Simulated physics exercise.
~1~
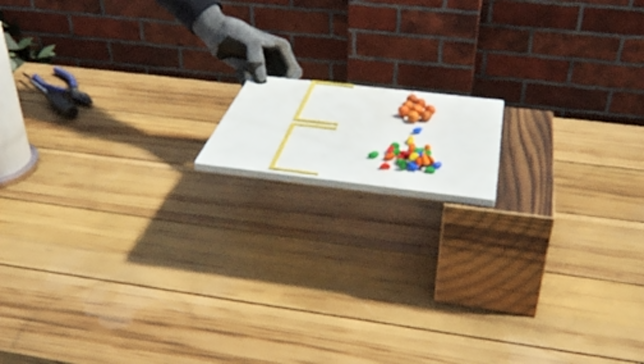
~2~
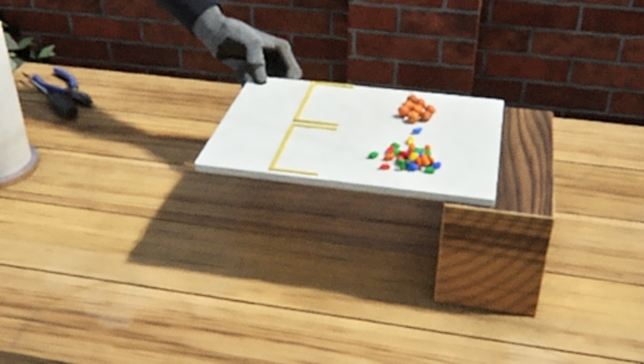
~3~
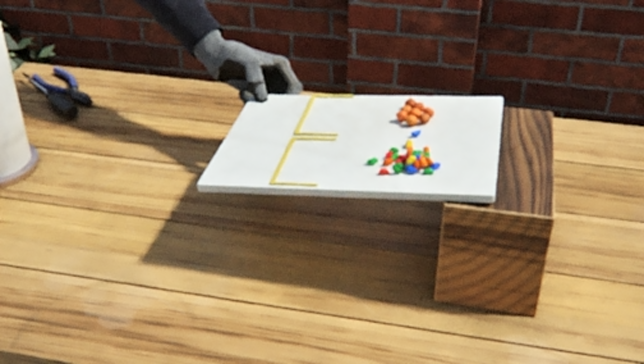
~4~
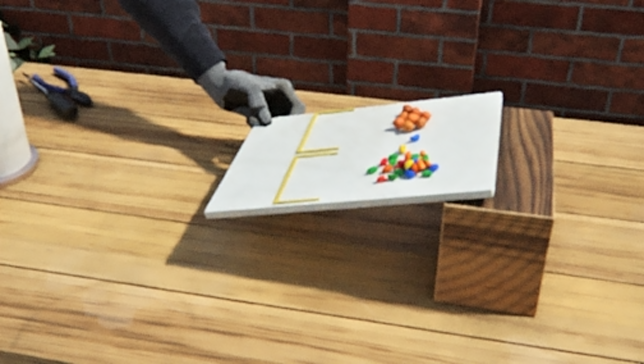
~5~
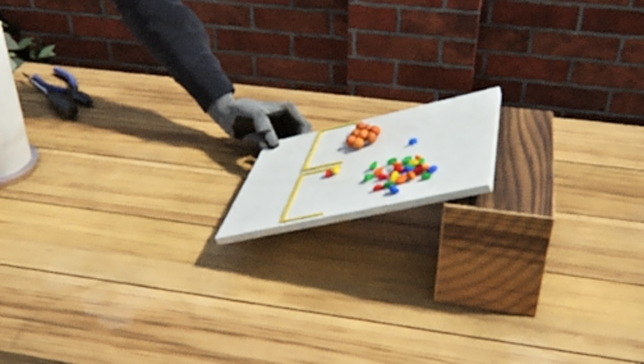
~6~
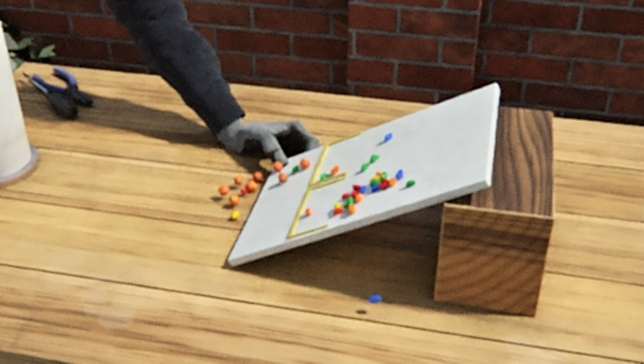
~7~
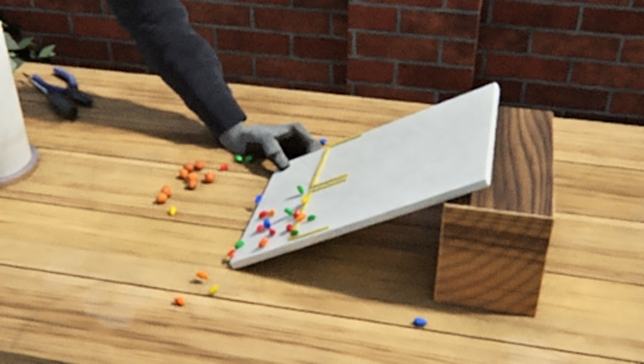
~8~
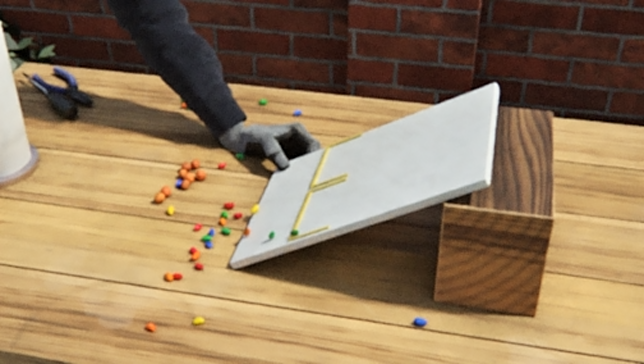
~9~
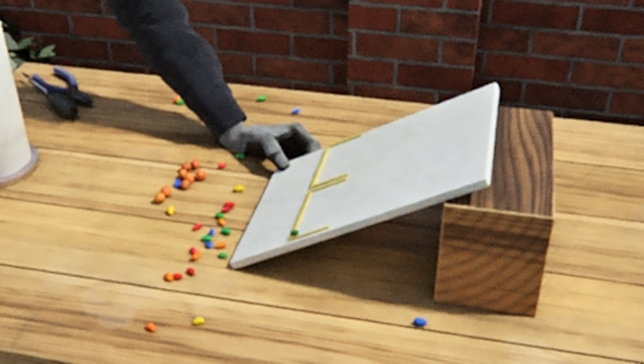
On a wooden table, a gloved hand lowers a white board and candies slide off.
